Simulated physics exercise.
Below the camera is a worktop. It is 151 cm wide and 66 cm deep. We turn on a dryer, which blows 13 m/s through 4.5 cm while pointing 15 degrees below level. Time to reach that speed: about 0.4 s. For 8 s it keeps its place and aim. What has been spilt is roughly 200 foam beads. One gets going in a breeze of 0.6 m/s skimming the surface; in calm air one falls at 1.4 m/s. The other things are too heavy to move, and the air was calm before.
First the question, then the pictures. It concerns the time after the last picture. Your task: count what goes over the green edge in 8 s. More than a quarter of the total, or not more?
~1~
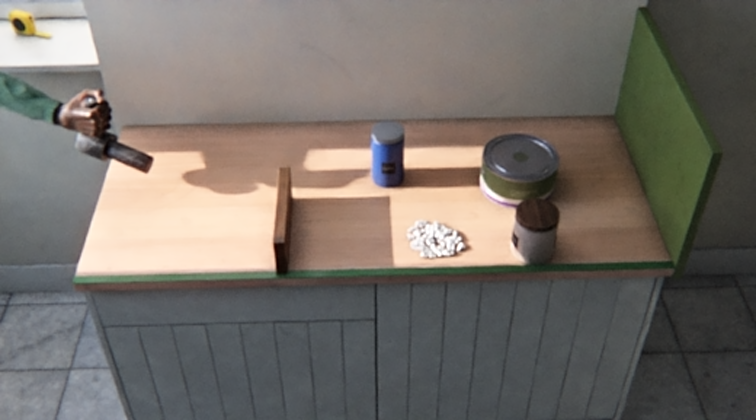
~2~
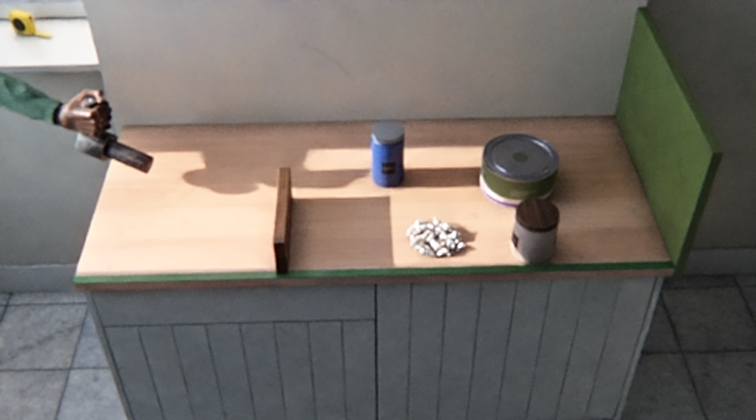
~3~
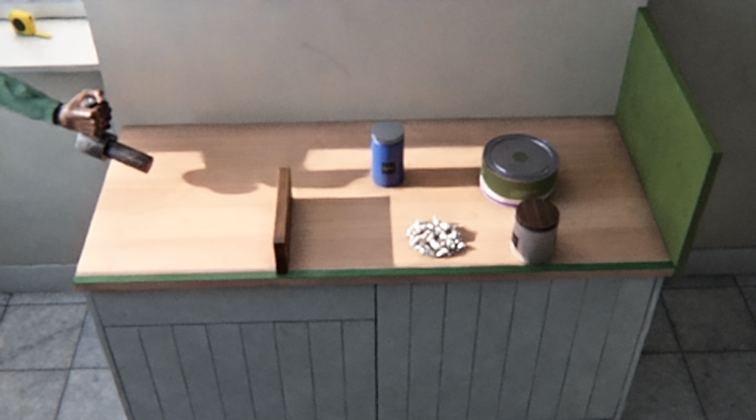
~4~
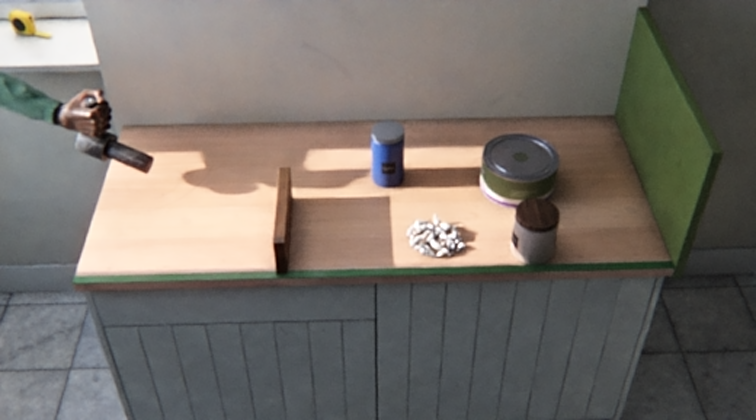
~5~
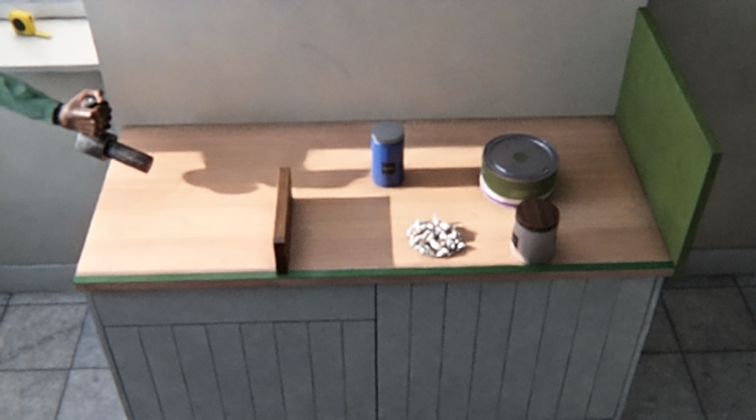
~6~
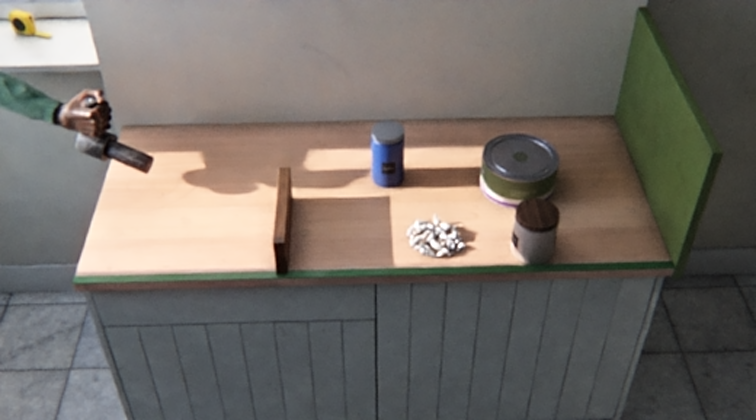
The share over that edge stays at or under a quarter.
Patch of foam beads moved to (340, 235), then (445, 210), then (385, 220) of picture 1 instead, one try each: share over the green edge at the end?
First try 0 %, second 0 %, third 0 %.
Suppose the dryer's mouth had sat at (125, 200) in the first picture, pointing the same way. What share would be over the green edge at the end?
The share would be near 0 %.
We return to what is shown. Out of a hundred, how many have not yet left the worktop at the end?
I'd put it at some 100 %.
Then, 1.2 s after the last picture, 0 % are over the green edge; the middle of those still in play is near (432, 236); 100 % have settled or left.
Then, 2.2 s after the last picture, 0 % are over the green edge; the middle of those still in play is near (432, 236); 100 % have settled or left.
Then, 4.0 s after the last picture, 0 % are over the green edge; the middle of those still in play is near (432, 236); 100 % have settled or left.
Then, 7.6 s after the last picture, at the end, 0 % are over the green edge; the middle of those still in play is near (432, 236).
